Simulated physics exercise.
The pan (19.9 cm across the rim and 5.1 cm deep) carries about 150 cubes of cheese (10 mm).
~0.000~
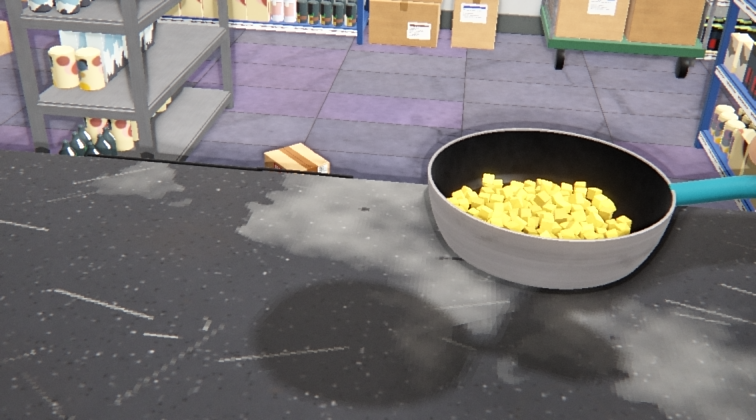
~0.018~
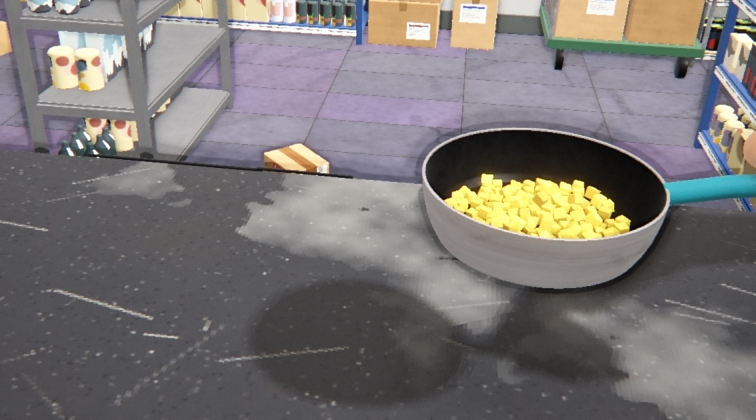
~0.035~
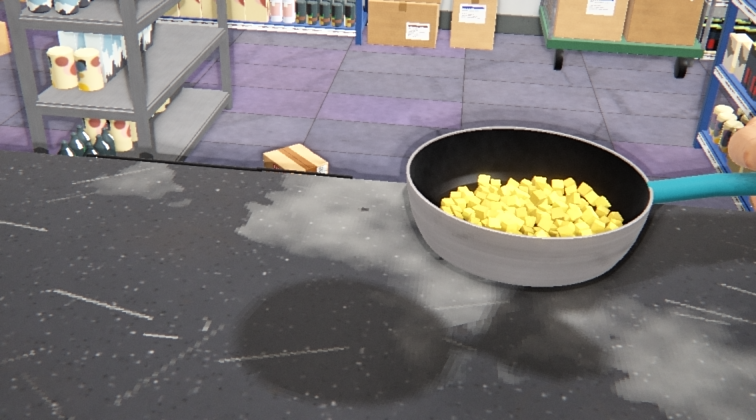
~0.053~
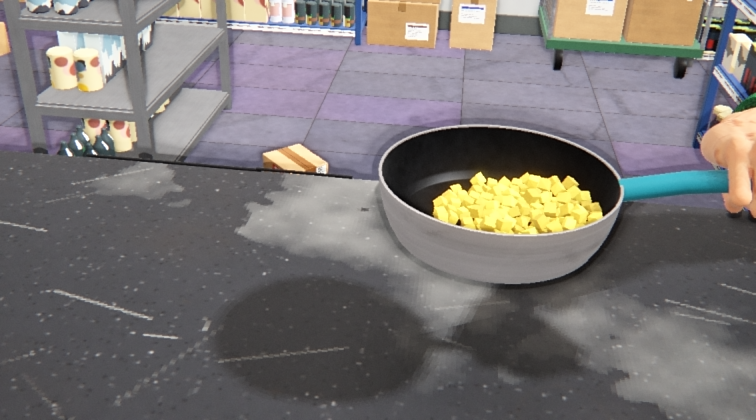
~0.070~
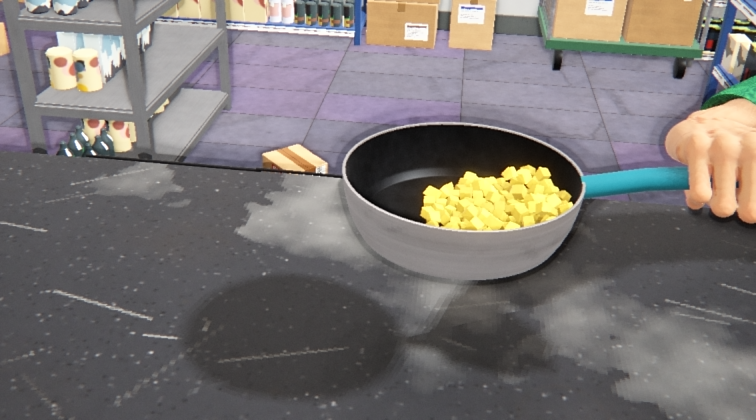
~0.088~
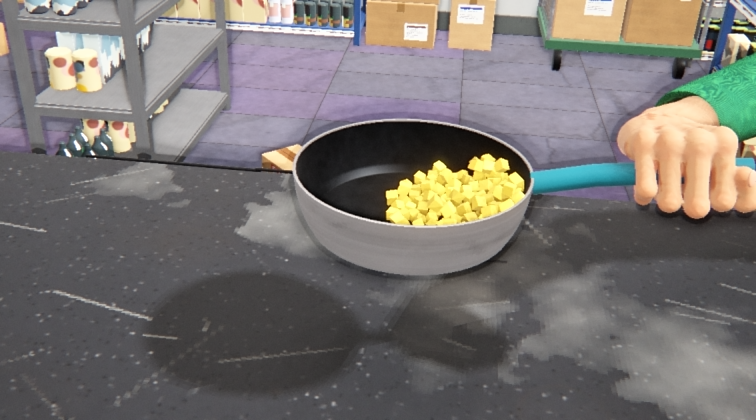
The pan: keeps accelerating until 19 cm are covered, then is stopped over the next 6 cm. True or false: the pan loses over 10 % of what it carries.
True.
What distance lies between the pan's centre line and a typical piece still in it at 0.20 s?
About 7.5 cm.
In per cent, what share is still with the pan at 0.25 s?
Share still held: Roughly 80 %.
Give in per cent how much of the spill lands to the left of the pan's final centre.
About 100 per cent.
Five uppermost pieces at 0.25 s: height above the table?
33 cm.
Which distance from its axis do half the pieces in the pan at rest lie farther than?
7.0 centimetres, give or take.
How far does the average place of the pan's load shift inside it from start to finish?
It ends up roughly 5.5 centimetres off.
After 0.15 s, tilt 0 degrees; pan 100 %; middle of all pieces near (267, 183).
After 0.20 s, tilt 0 degrees; pan 90 %, in the air 10 %; middle of all pieces near (181, 162).
Then, at 0.25 s, tilt 0 degrees; pan 80 %, in the air 20 %; middle of all pieces near (163, 152).
After 0.30 s, tilt 0 degrees; pan 75 %, in the air 25 %; middle of all pieces near (149, 153).
At rest (1.3 s), fallen left of where it stops 25 %, pan 75 %.
